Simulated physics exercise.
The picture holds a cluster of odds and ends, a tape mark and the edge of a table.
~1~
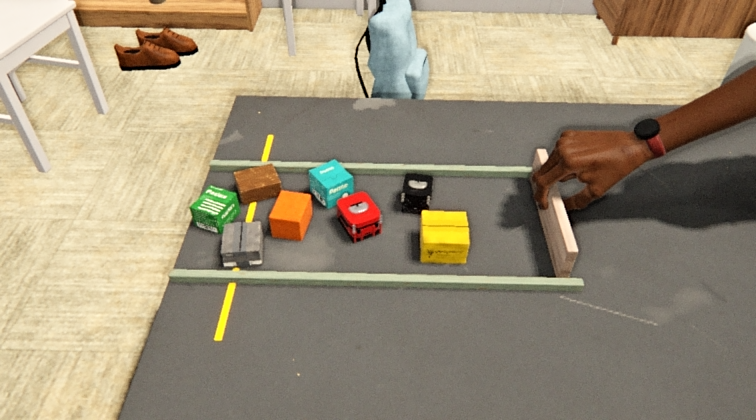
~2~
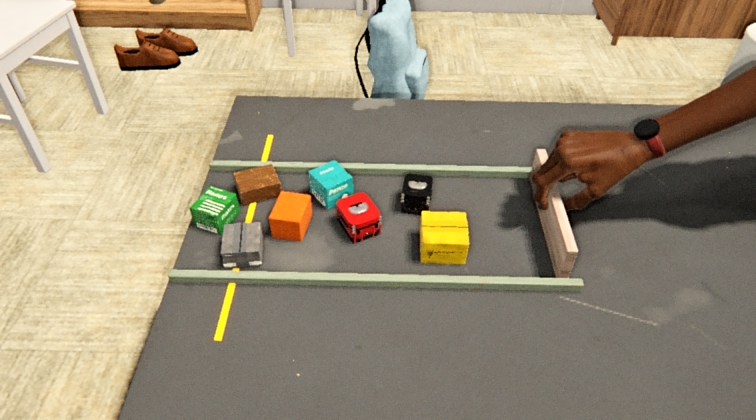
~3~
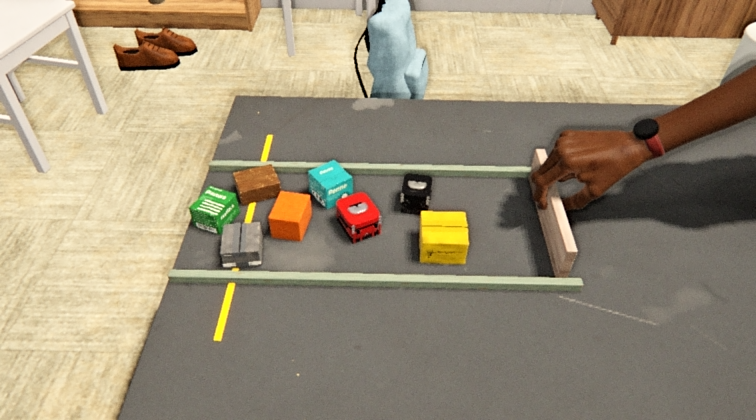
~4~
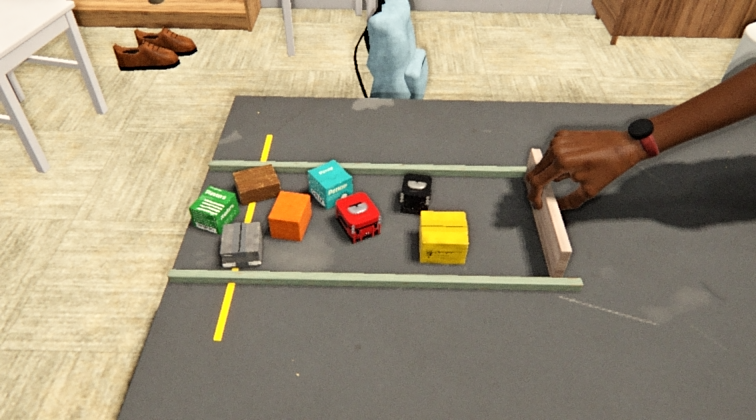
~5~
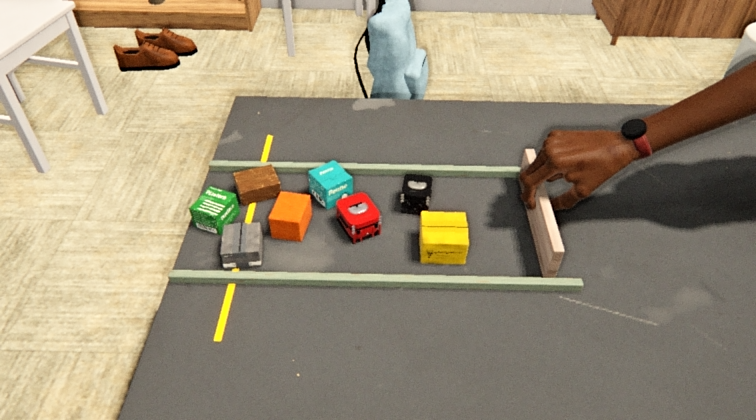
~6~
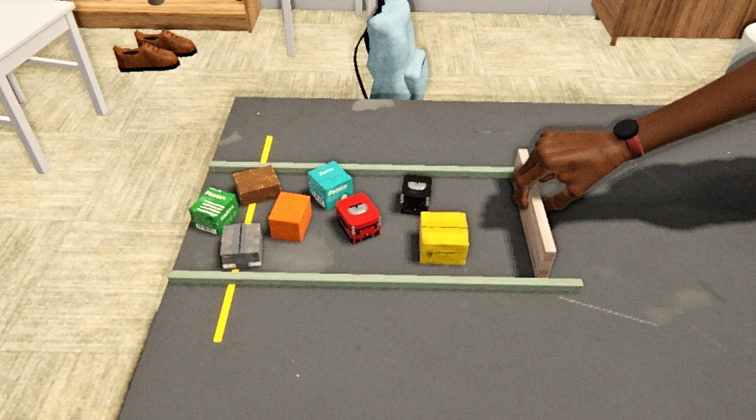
A hand slid a wooden board slightly to the left between two pale green rails on a dark table, while the colourful boxes and blocks near the yellow tape line stayed still.
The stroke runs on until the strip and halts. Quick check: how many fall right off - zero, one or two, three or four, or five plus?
Three or four.
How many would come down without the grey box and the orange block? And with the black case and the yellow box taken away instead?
2 and 1.
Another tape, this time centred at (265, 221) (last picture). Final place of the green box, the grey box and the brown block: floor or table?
The green box topples down, the grey box stays put, the brown block topples down.
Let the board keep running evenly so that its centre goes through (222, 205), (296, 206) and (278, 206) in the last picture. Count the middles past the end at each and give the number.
6, 1 and 1.
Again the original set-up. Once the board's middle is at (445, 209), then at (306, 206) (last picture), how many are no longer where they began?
Note: First position 1; second position 8.
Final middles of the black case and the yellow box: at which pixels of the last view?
(239, 192) and (214, 248), roughly.
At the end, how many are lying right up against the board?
Well, it touches 2.
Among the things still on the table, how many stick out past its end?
I count 2 overhanging.
Soon after, none off yet; green box at rest near (215, 211); brown block at rest near (257, 185); grey box at rest near (242, 246).
Then, none off yet; green box tipped well over near (178, 204); brown block moved about its own width near (220, 177); grey box moved a little near (219, 247).
At rest, the number that fall off is three or four; fallen, orange block, grey box, brown block and green box.
